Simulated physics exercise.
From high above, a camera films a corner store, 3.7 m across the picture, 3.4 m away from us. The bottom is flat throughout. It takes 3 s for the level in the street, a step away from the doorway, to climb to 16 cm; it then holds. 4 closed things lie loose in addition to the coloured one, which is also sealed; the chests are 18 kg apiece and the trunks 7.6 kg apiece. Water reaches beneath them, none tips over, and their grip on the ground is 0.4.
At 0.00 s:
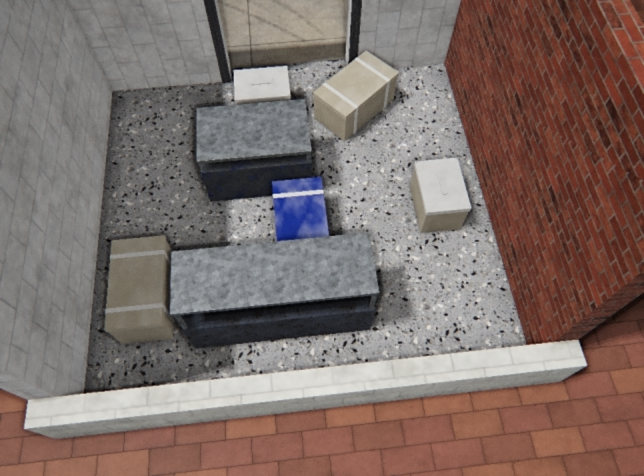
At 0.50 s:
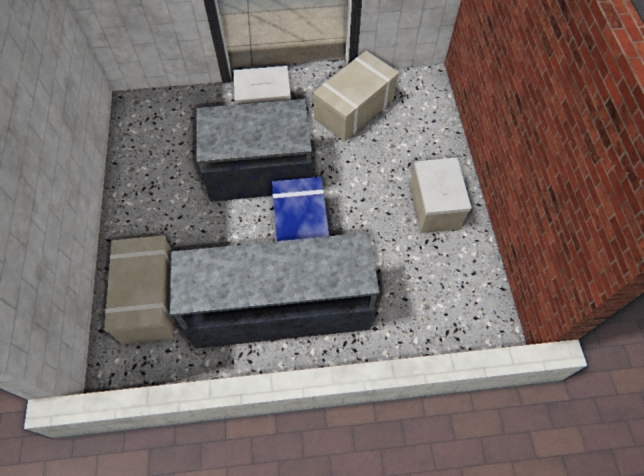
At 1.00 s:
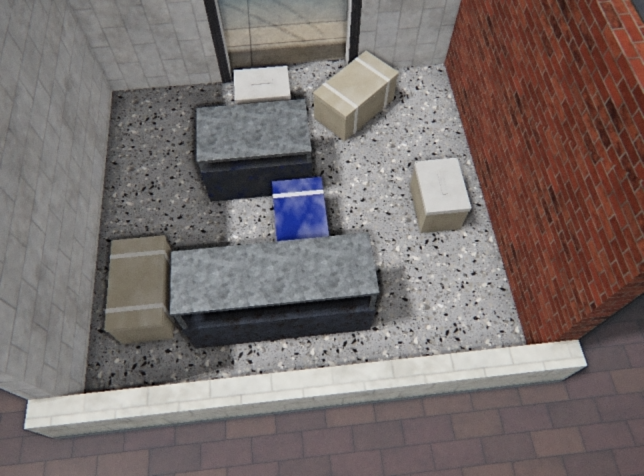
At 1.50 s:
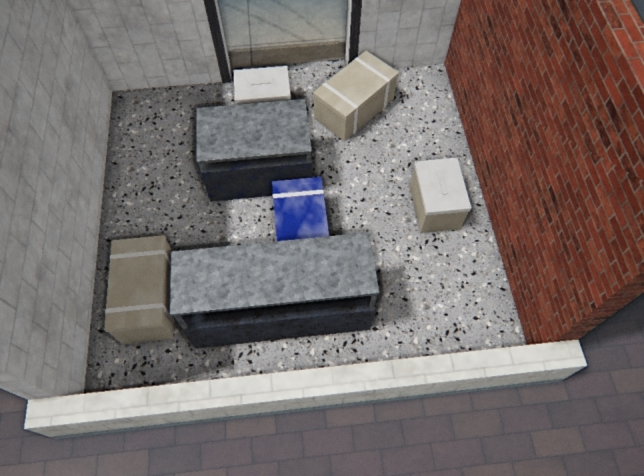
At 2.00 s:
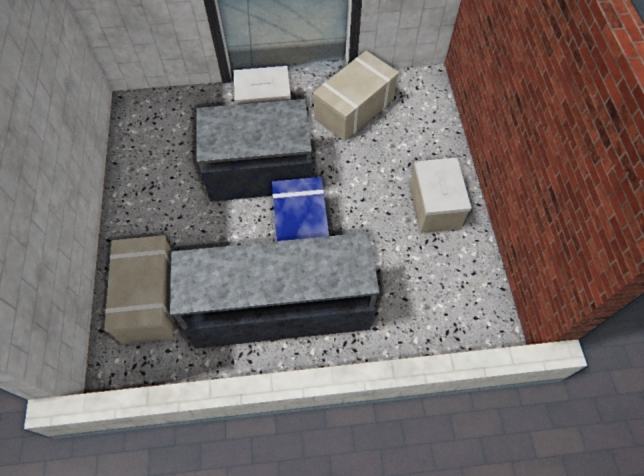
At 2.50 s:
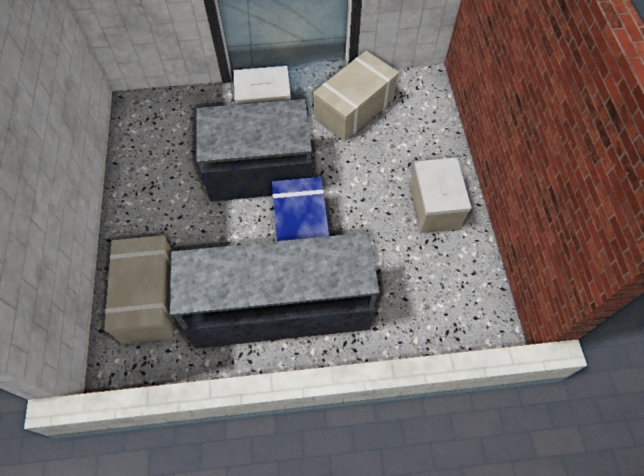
The clip opens on a high view of a speckled floor with a blue box, pale boxes and two grey counters, beside reddish street paving. The paving dulls to brown, then blue-grey, as the tan doorway turns bluish under water, and finally a thin wet patch shows just inside; nothing on the floor shifts.
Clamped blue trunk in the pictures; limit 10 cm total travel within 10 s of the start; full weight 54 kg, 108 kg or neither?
The lesser amount keeps it steady.
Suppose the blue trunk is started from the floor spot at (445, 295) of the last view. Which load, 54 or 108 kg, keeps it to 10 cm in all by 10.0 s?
It turns out that both loads succeed.
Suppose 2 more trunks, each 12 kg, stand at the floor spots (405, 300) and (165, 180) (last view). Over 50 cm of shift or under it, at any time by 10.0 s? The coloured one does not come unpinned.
Result, in order - falls shy; exceeds it.
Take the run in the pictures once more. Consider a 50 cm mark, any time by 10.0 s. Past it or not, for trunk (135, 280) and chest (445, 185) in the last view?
Object 1: Not surpassed, object 2: Surpassed.
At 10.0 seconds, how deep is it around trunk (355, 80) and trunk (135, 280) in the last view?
About 5 and 8 cm.
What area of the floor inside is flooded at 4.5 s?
Roughly 5.5 m2 of it is wet.
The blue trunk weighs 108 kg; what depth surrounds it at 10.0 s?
6 cm, roughly.
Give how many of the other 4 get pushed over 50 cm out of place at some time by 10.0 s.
I count 3.
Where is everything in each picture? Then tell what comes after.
The first picture shows the blue trunk at (301, 217), on the bottom; 0.0 m2 under water; 0 of 5 have shifted.
The second picture shows the blue trunk at (301, 217) rests on the ground; 0.0 m2 under water; 0 of 5 have shifted.
The third picture shows the blue trunk at (301, 217) rests on the ground; water covers 0.0 m2; 0 of 5 have shifted.
The fourth picture shows the blue trunk at (301, 217) rests on the ground; water covers 0.0 m2; 0 of 5 have shifted.
The fifth picture shows the blue trunk at (301, 217) rests on the ground; water covers 0.0 m2; 0 of 5 have shifted.
The sixth picture shows the blue trunk at (301, 217) rests on the ground; 0.4 m2 under water; 0 of 5 have shifted.
After 3.5 s the blue trunk would be 0 cm from its start with 54 kg and 0 cm from its start with 108 kg; 0 cm of water round it then.
After 4.5 s the blue trunk would be 0 cm from its start with 54 kg and 0 cm from its start with 108 kg; 2 cm of water round it then.
After 7.0 s the blue trunk would be 0 cm from its start with 54 kg and 0 cm from its start with 108 kg; 2 cm of water round it then.
After 10.0 s the blue trunk would be 0 cm from its start with 54 kg and 0 cm from its start with 108 kg; 6 cm of water round it then.
